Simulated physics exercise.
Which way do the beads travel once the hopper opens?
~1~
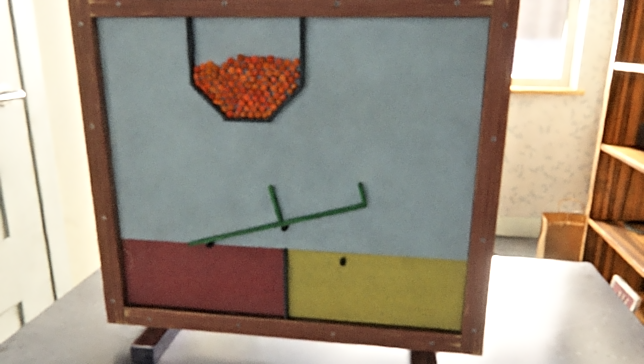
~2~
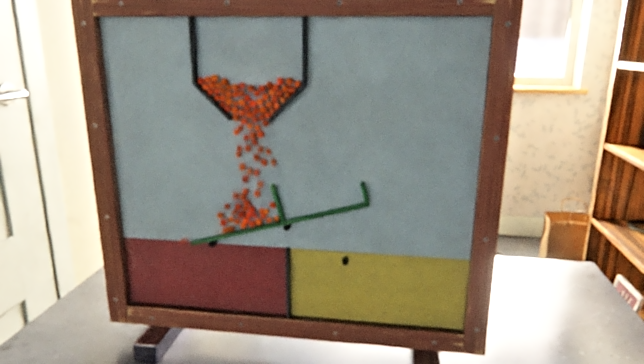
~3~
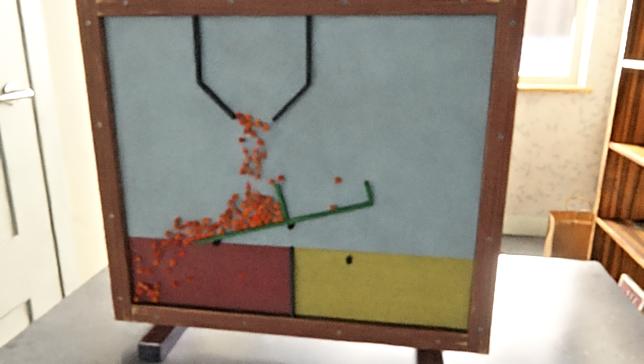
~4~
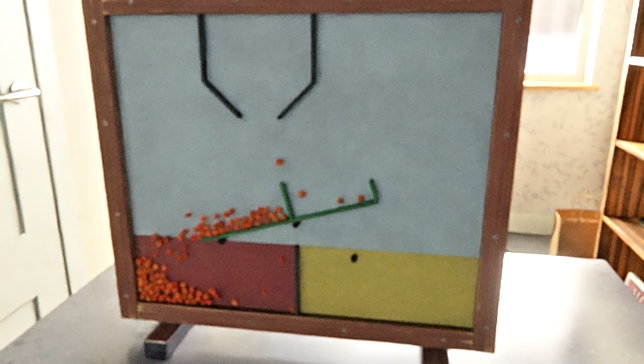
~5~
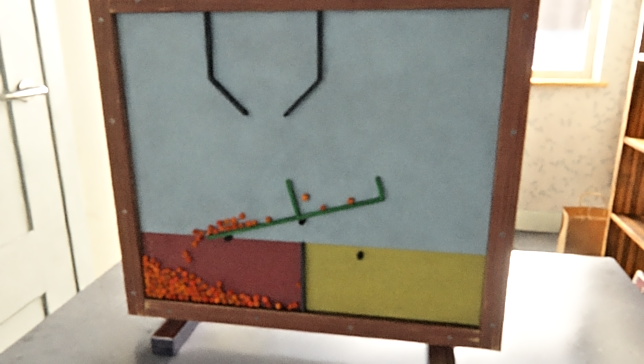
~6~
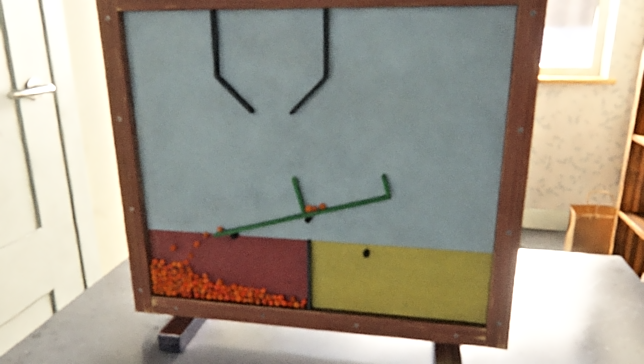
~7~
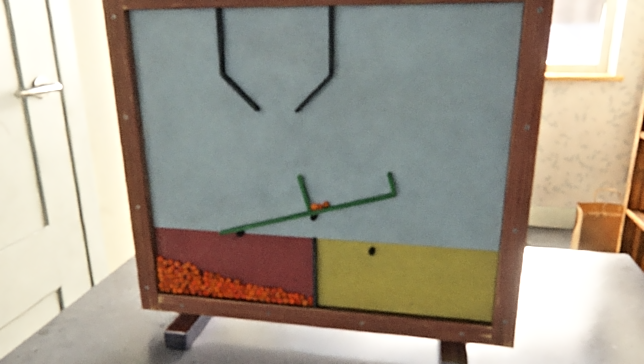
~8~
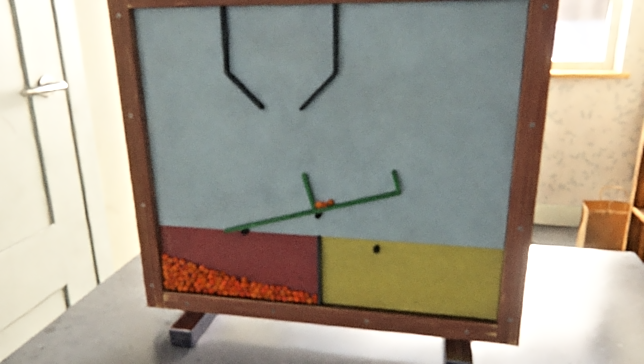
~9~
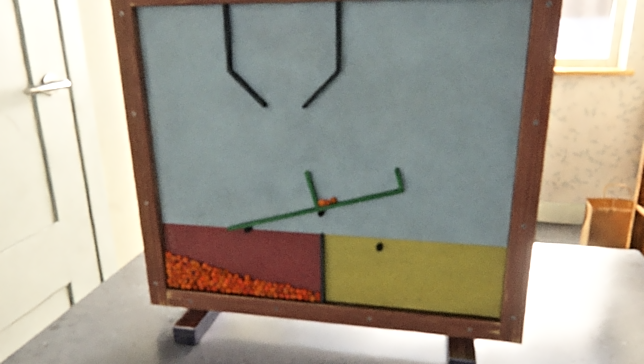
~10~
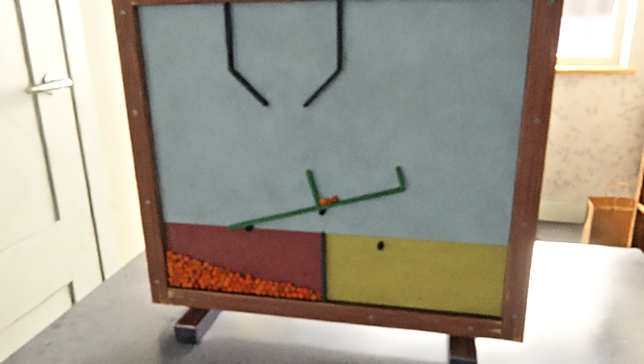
The beads move down, pouring out of the hopper onto the tray, and most of them end up in the red bin below.
